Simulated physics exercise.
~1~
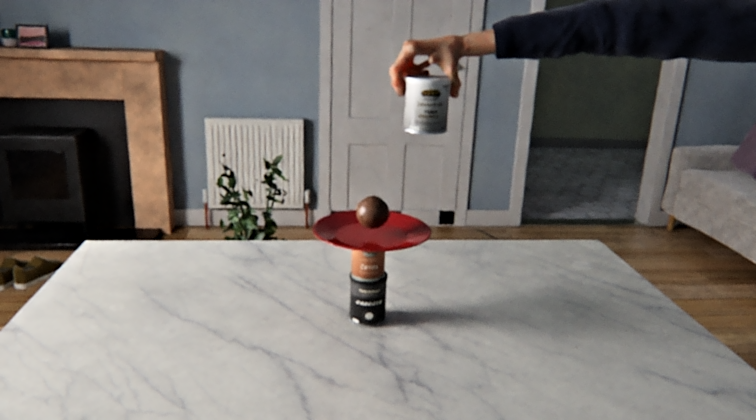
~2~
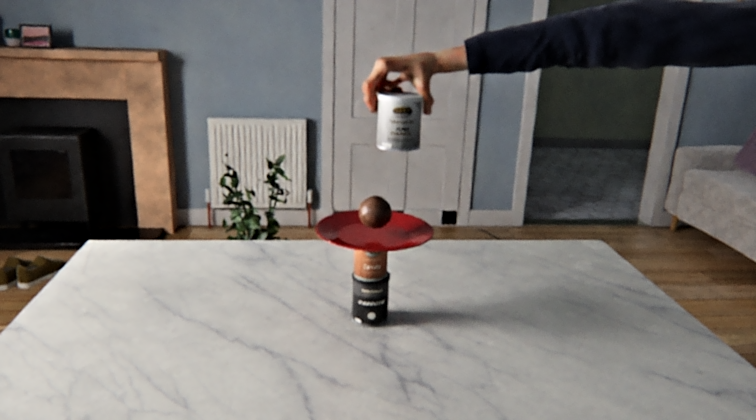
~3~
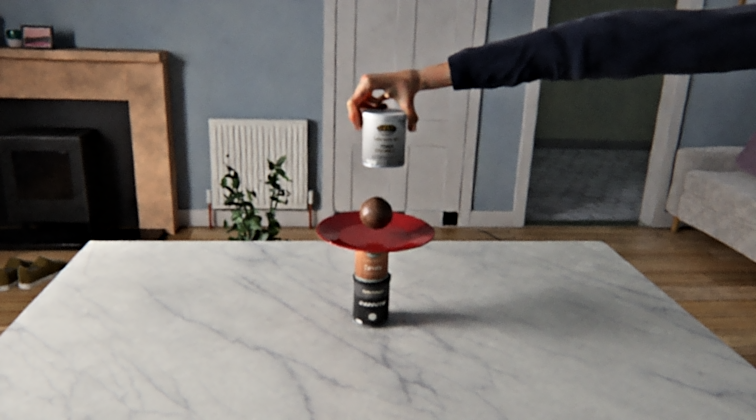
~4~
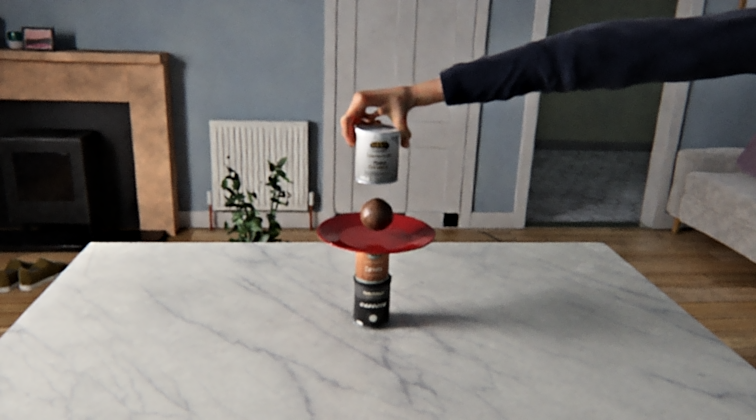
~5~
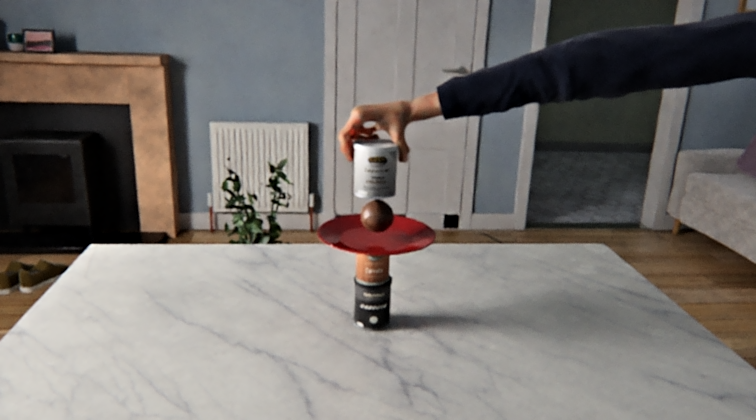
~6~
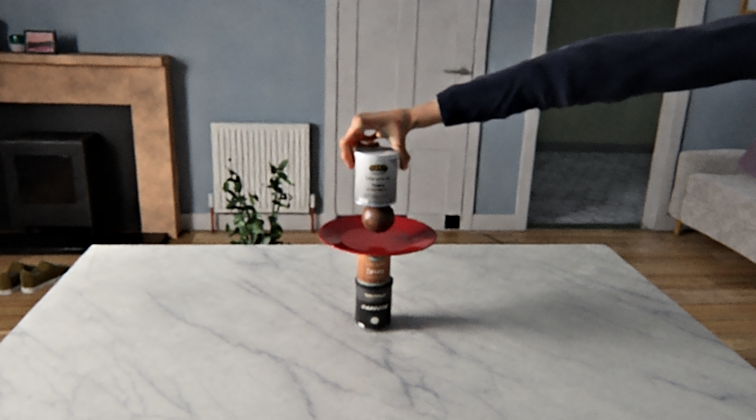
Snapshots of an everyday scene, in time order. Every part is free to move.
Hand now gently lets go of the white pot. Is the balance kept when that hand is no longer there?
Basically the pile is insecure.
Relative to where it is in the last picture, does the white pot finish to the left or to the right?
As we see it, to our left.
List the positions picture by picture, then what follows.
The first picture shows coming down; white pot (427, 104); brown onion (373, 212).
The second picture shows coming down; white pot (400, 121); black pot (370, 297).
The third picture shows coming down; white pot (384, 137); brown onion (376, 213).
The fourth picture shows coming down; white pot (378, 154); black pot (372, 299).
The fifth picture shows coming down; white pot (375, 168); brown onion (377, 216).
The sixth picture shows in place under the hand; white pot (376, 176); black pot (374, 301).
Then, 0.50 s later than the last frame, white pot now fallen.
Then, 0.60 s later than the last frame, things are still on the move.
Then, 0.70 s later than the last frame, as before.
Then, 1.00 s later than the last frame, nothing new.
When it is over, fallen, white pot; the other 4 as before. End places, in pixels of the last picture, white pot near (263, 302). The pile loses its balance.
